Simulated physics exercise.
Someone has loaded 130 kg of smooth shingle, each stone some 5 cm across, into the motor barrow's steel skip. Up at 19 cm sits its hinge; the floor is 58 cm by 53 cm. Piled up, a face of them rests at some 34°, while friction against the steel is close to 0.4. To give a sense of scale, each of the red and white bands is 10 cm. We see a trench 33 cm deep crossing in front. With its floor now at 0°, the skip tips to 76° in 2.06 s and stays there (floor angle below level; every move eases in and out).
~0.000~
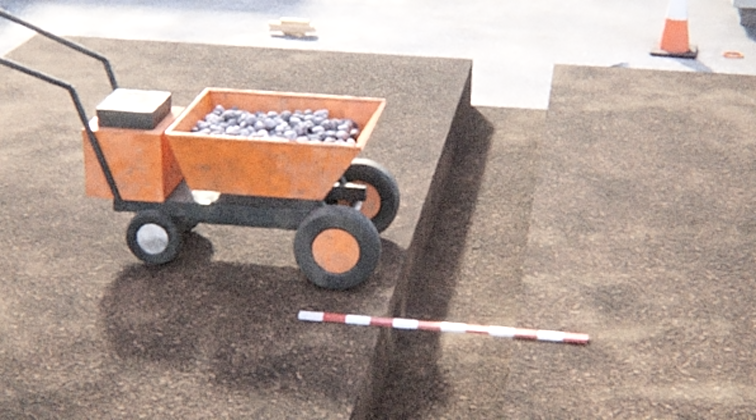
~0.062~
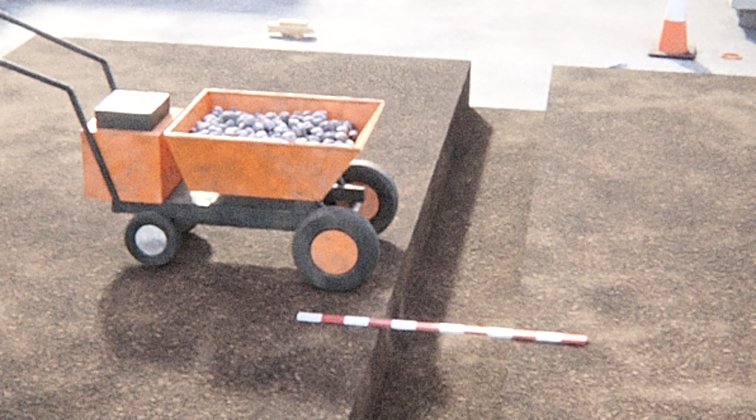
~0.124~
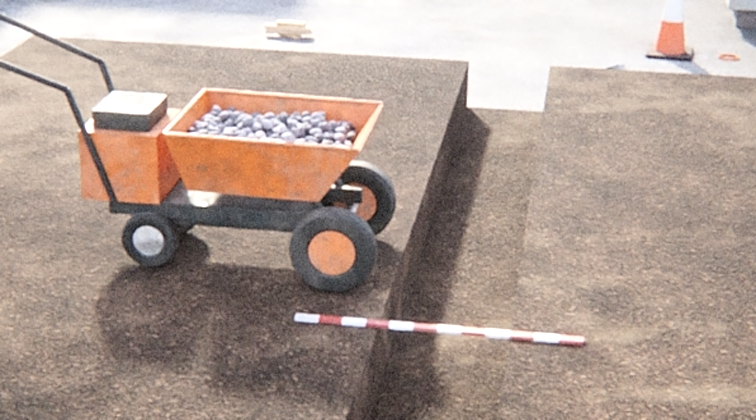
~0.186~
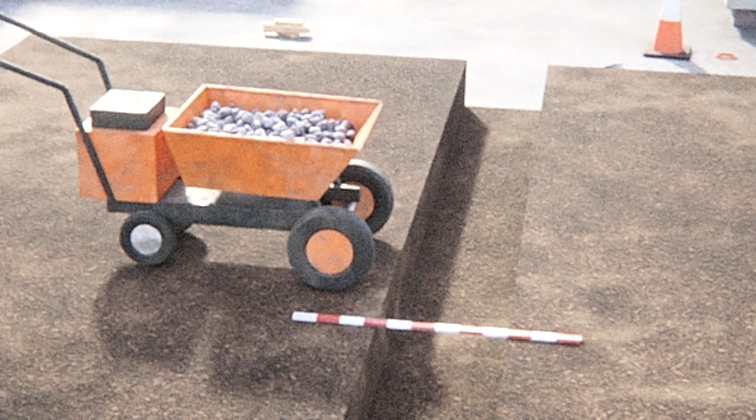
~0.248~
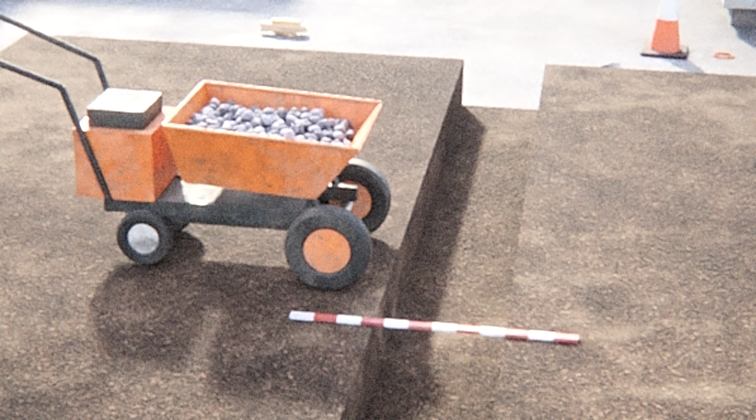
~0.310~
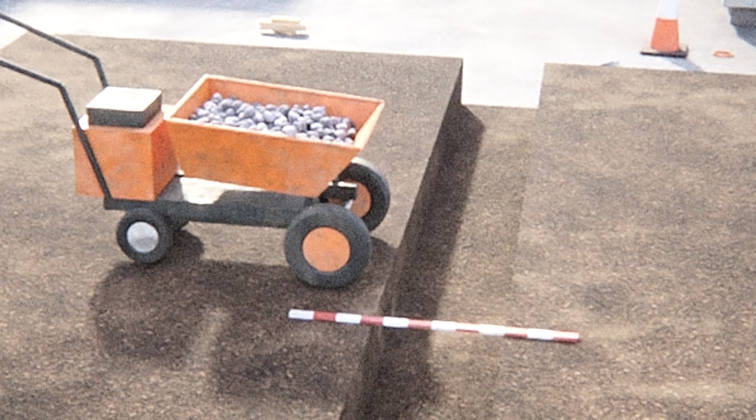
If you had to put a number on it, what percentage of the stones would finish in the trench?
I'd put it at about 87 percent.
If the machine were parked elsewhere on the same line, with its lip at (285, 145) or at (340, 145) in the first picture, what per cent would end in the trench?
Around 100% for the first place and 100% for the second.
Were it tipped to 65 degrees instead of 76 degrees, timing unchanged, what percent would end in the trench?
Then about 90 per cent.
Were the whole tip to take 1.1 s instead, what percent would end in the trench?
In that case some 75 per cent.
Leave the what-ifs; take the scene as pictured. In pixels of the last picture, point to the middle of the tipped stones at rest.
I'd point somewhere around (477, 324).
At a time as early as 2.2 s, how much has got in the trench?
Around 65 per cent of it, at that instant.
After 1.5 s the floor is at 64°; 93 % in the skip, 7 % in the trench; the foremost stones are at (486, 265).
After 2.2 s the floor is at 76°; 20 % in the skip, 67 % in the trench, 13 % past the trench; the foremost stones are at (622, 279).
After 2.5 s the floor is at 76°; 4 % in the skip, 82 % in the trench, 13 % past the trench; the foremost stones are at (667, 284).
After 4.5 s the floor is at 76°; 0 % in the skip, 87 % in the trench, 13 % past the trench; the foremost stones are at (678, 294).
